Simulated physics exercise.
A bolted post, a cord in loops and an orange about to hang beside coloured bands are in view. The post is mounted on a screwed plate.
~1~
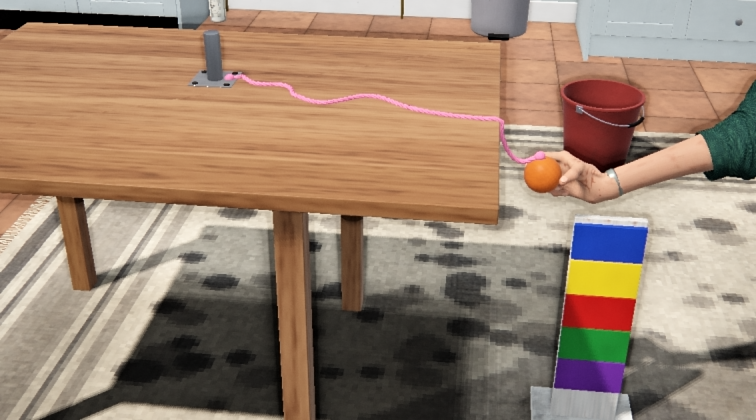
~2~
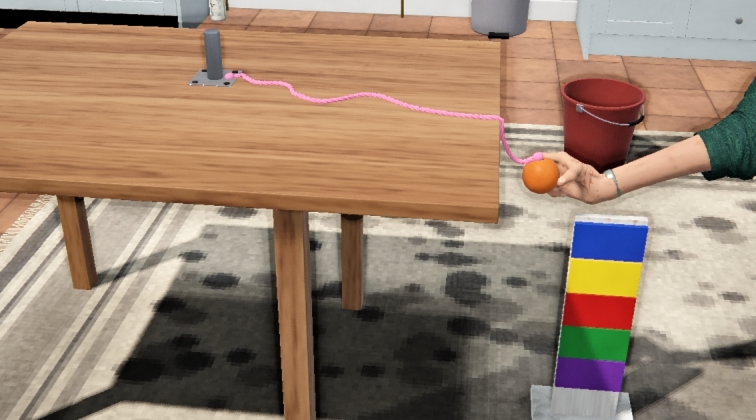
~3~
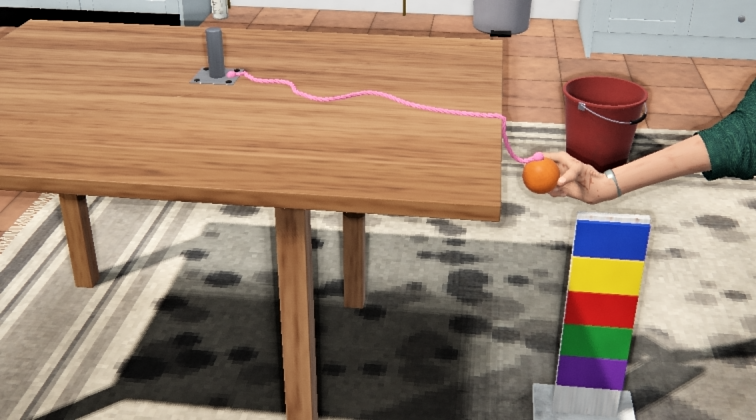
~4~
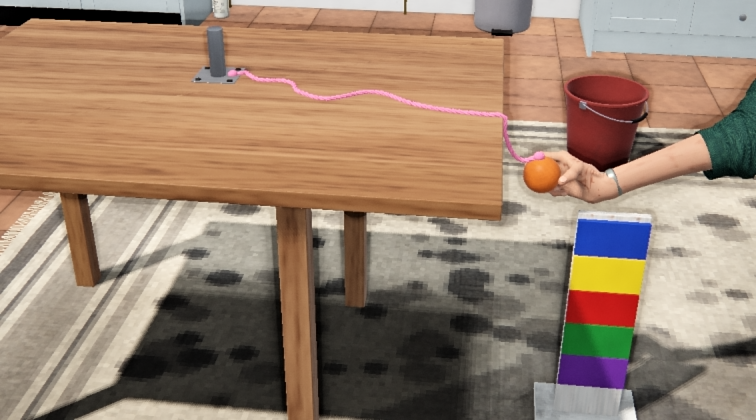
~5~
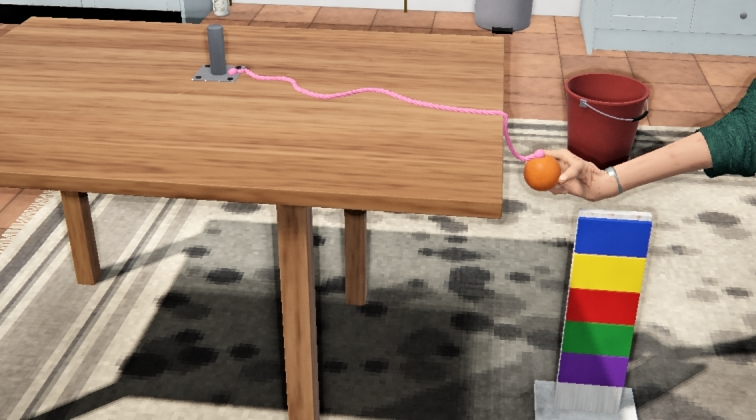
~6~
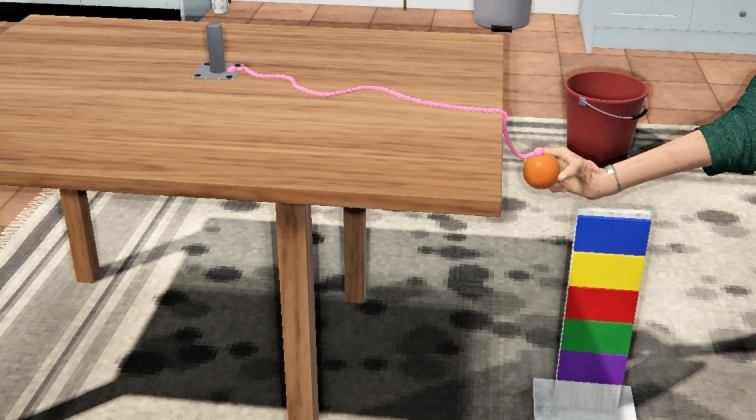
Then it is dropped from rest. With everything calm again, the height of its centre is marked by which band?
By the blue band.
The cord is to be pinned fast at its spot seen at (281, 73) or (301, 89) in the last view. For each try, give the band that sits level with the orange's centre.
Taking the two tries in turn, you'd get blue and then blue.
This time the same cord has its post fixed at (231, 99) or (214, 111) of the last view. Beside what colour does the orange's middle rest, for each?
Result 1: Yellow. Result 2: Yellow.
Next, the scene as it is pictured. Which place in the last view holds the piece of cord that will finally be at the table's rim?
It's the piece you see at (456, 108).
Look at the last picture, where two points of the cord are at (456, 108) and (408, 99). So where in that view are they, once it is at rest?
At (501, 103), then (451, 95).
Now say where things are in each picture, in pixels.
The first frame shows orange (543, 175); blue (609, 245); yellow (604, 280); red (599, 314); green (594, 346); purple (589, 377).
The second frame shows orange (541, 175); cord through (251, 81) (297, 95) (357, 96) (422, 110) (494, 119).
The third frame shows orange (541, 175).
The fourth frame shows orange (542, 175); cord through (254, 78) (300, 92) (360, 93) (425, 107) (497, 116).
The fifth frame shows orange (543, 173).
The sixth frame shows orange (542, 171); cord through (254, 74) (299, 88) (360, 89) (425, 103) (497, 112).
Soon after, orange near (464, 212); level with blue.
After that, orange near (493, 227); level with blue.
In the end, orange near (490, 224); level with blue. Its middle rests at the blue band.
